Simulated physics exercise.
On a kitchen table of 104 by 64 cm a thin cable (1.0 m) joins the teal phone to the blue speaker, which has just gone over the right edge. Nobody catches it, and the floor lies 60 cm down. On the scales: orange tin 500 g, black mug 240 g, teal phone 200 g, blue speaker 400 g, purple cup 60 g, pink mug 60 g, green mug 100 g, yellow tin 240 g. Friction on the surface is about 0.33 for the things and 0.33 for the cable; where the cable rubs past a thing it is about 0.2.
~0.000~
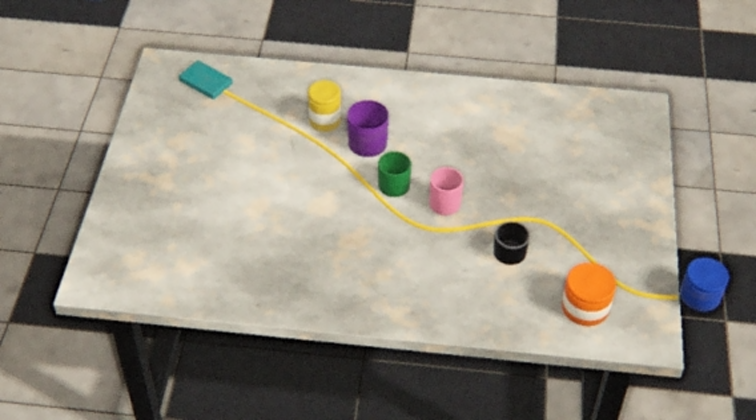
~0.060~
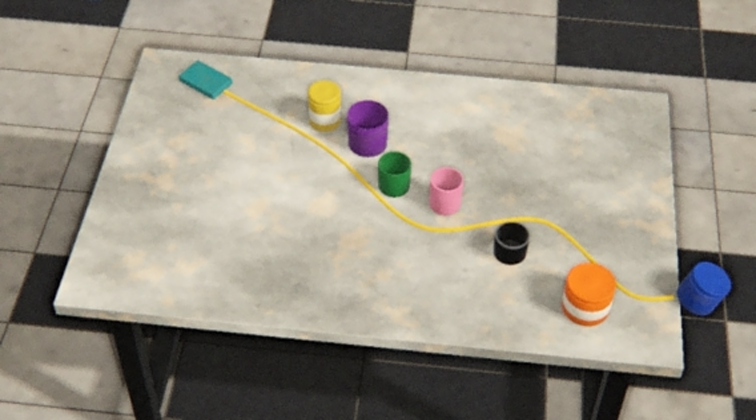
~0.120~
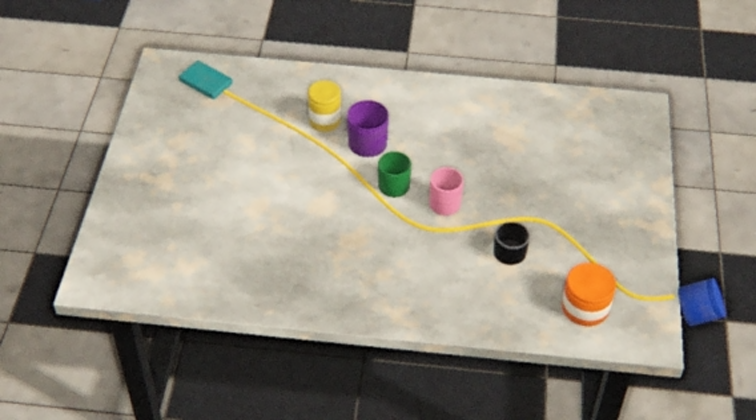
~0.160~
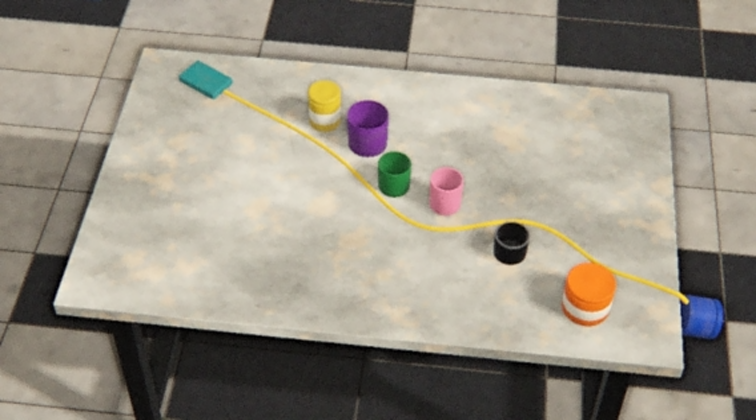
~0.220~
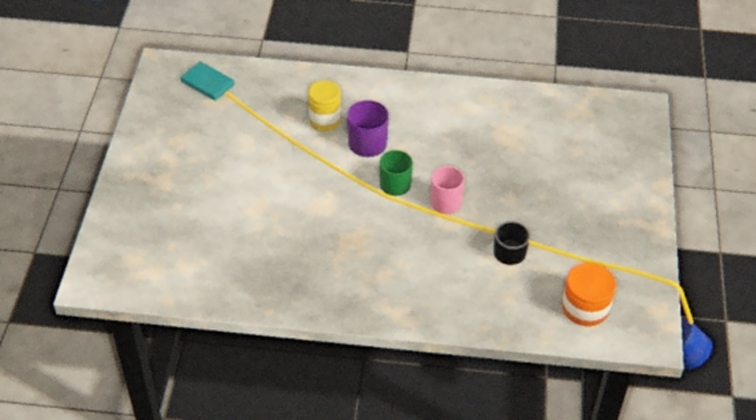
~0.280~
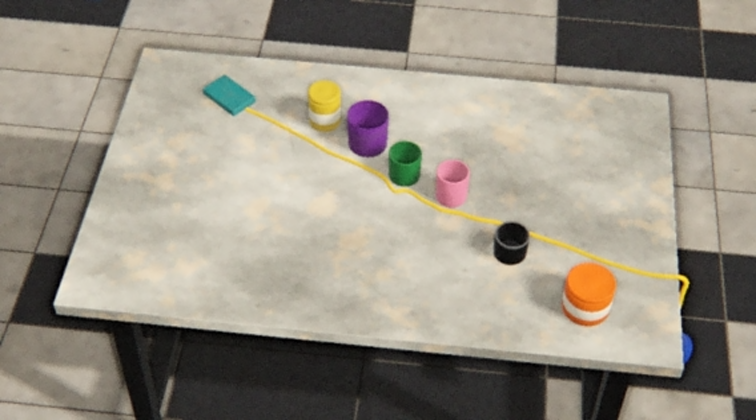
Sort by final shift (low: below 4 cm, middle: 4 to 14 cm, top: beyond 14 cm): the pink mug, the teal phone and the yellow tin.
In order: The pink mug shifts a middling way; the teal phone reaches the top band; the yellow tin barely shifts.
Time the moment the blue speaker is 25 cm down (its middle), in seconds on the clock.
That is: 0.40 s.
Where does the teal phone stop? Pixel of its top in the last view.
Near (513, 230).
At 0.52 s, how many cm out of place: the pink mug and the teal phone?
Pink mug 4 cm, teal phone 30 cm.
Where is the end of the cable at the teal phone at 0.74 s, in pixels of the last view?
Near (486, 219).
At 0.5 s, the cable's tail end at (339, 160); teal phone 29 cm off its start, pink mug 4 cm off its start, blue speaker over the edge.
At 0.7 s, the cable's tail end at (486, 219); teal phone 59 cm off its start, pink mug 7 cm off its start, blue speaker over the edge.
At 1.0 s, the cable's tail end at (538, 228); teal phone 69 cm off its start at (513, 230), pink mug 7 cm off its start at (469, 154), blue speaker over the edge.
At 1.2 s, the cable's tail end at (538, 228); teal phone 69 cm off its start, pink mug 7 cm off its start, blue speaker over the edge.
At 2.4 s, the cable's tail end at (538, 228); teal phone 69 cm off its start at (513, 230), pink mug 7 cm off its start at (469, 154), yellow tin 0 cm off its start at (324, 91), blue speaker over the edge.
